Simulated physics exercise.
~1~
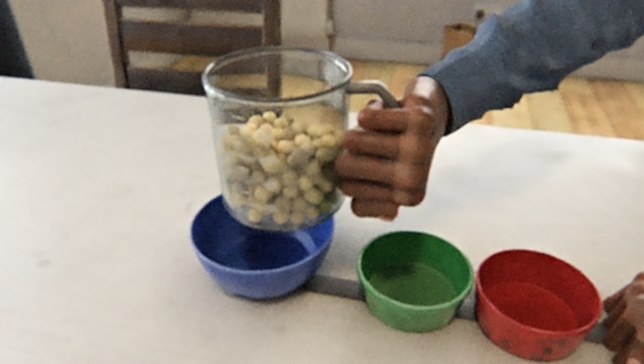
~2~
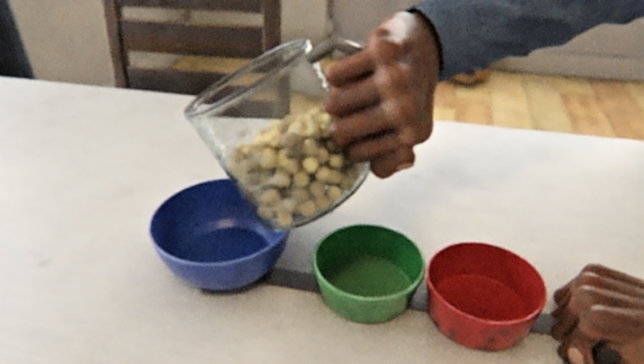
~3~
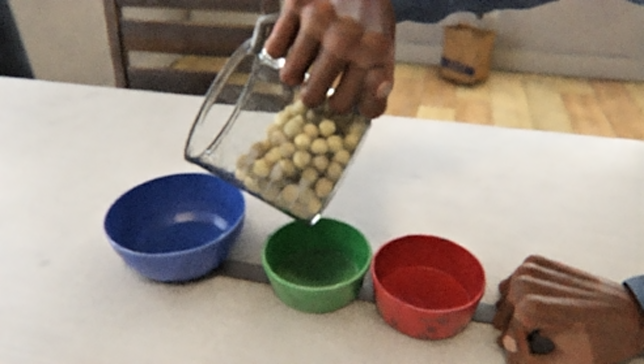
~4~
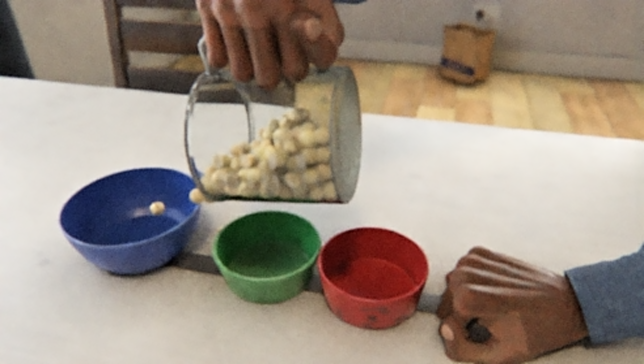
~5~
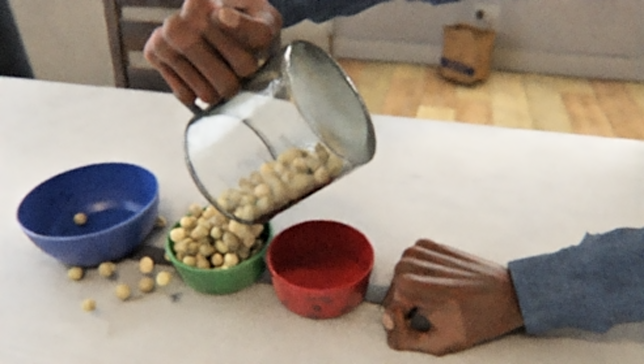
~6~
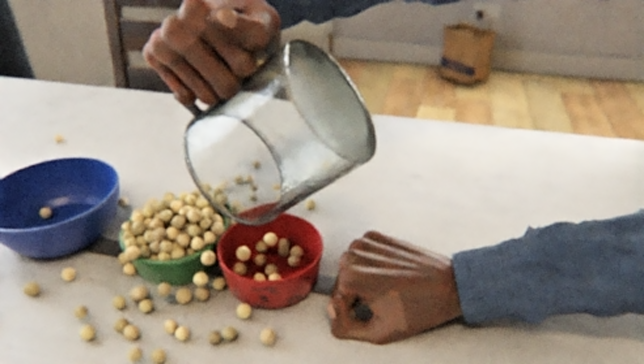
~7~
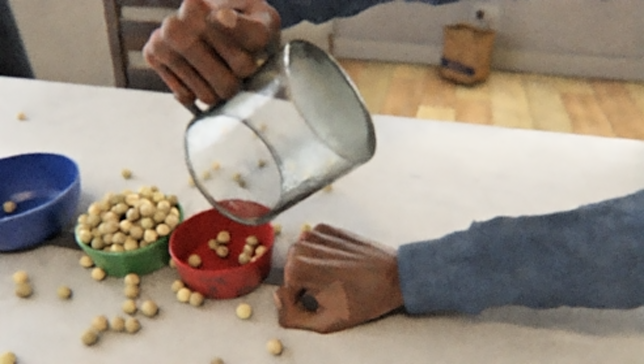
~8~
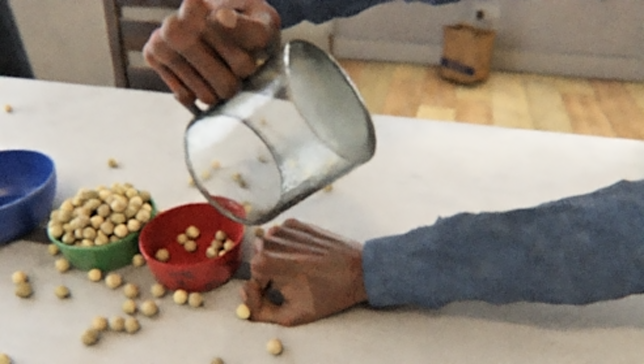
Nuts tumbling from a tilting glass jug as a hand draws joined bowls left, most heaping in green, some scattering outside.
